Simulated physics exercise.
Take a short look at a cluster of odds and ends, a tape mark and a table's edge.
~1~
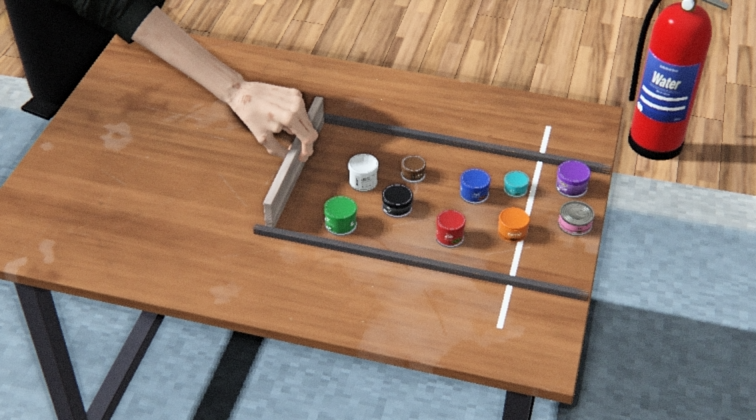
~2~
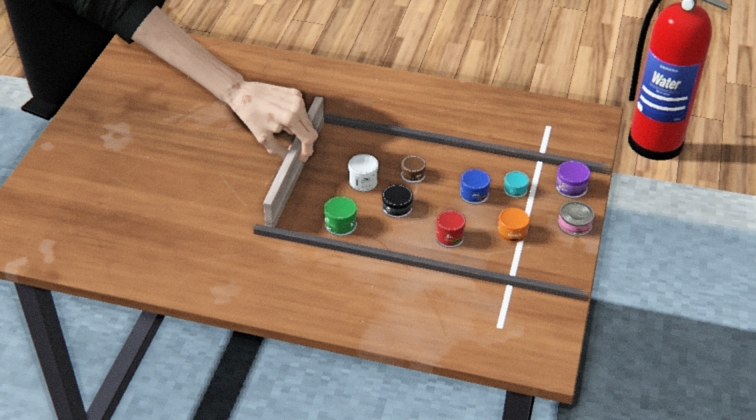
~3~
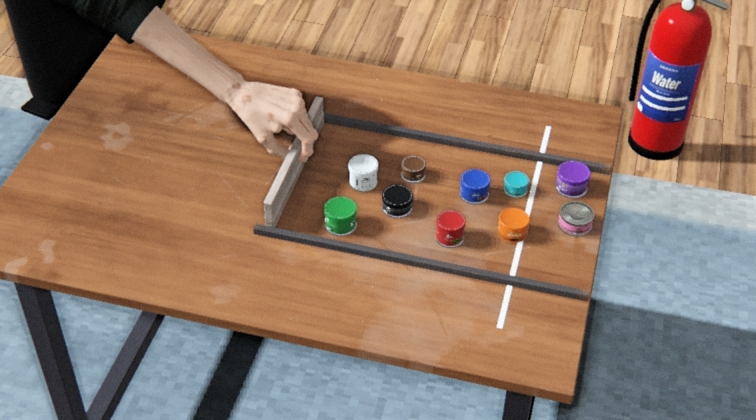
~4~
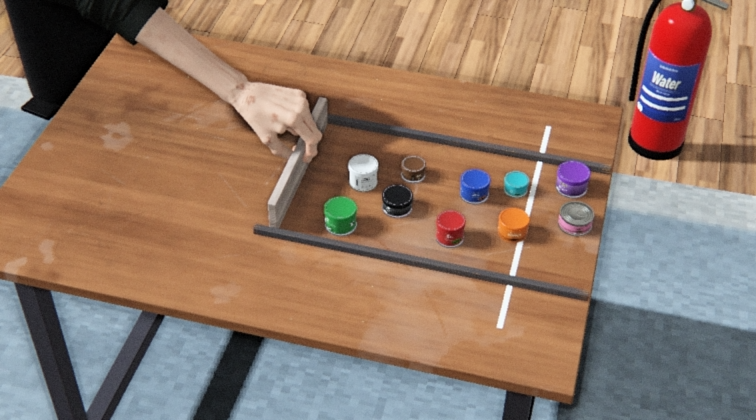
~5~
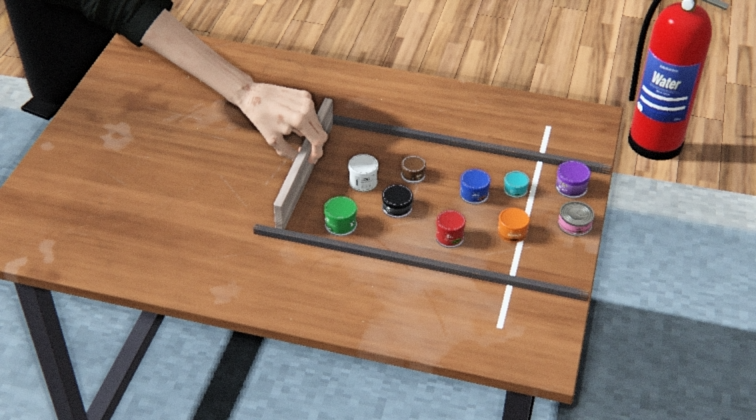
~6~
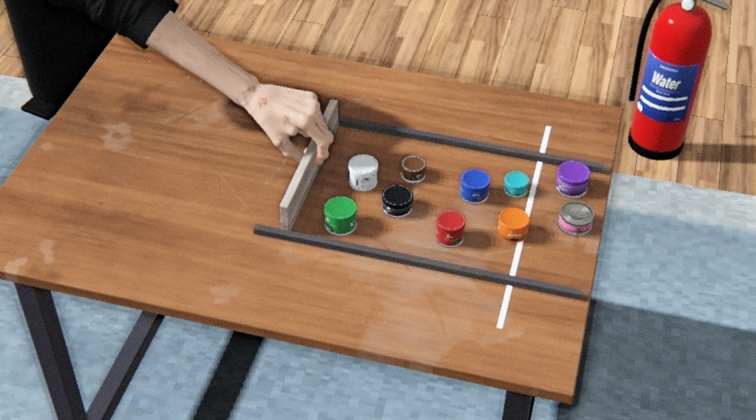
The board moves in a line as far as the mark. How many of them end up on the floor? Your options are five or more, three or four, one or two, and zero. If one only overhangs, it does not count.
My pick is zero.
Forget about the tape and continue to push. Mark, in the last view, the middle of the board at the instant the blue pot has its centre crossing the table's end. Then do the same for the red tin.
Roughly at (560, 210) and roughly at (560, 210).
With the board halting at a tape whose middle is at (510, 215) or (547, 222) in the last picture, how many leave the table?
First try 0, second try 1.
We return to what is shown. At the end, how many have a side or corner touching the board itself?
That comes to 5.
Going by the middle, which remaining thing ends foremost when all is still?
The pink pot finishes nearest.
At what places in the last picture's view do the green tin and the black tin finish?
In the last picture the green tin sits around (533, 256) and the black tin around (538, 231).
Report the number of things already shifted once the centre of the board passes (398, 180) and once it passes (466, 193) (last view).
First 4, then 8.
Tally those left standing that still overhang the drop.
I count 1 overhanging.
Soon after, none off yet; pink pot at rest near (576, 219); purple pot at rest near (573, 180); orange tub at rest near (514, 226).
In the end, the number that fall off is zero.
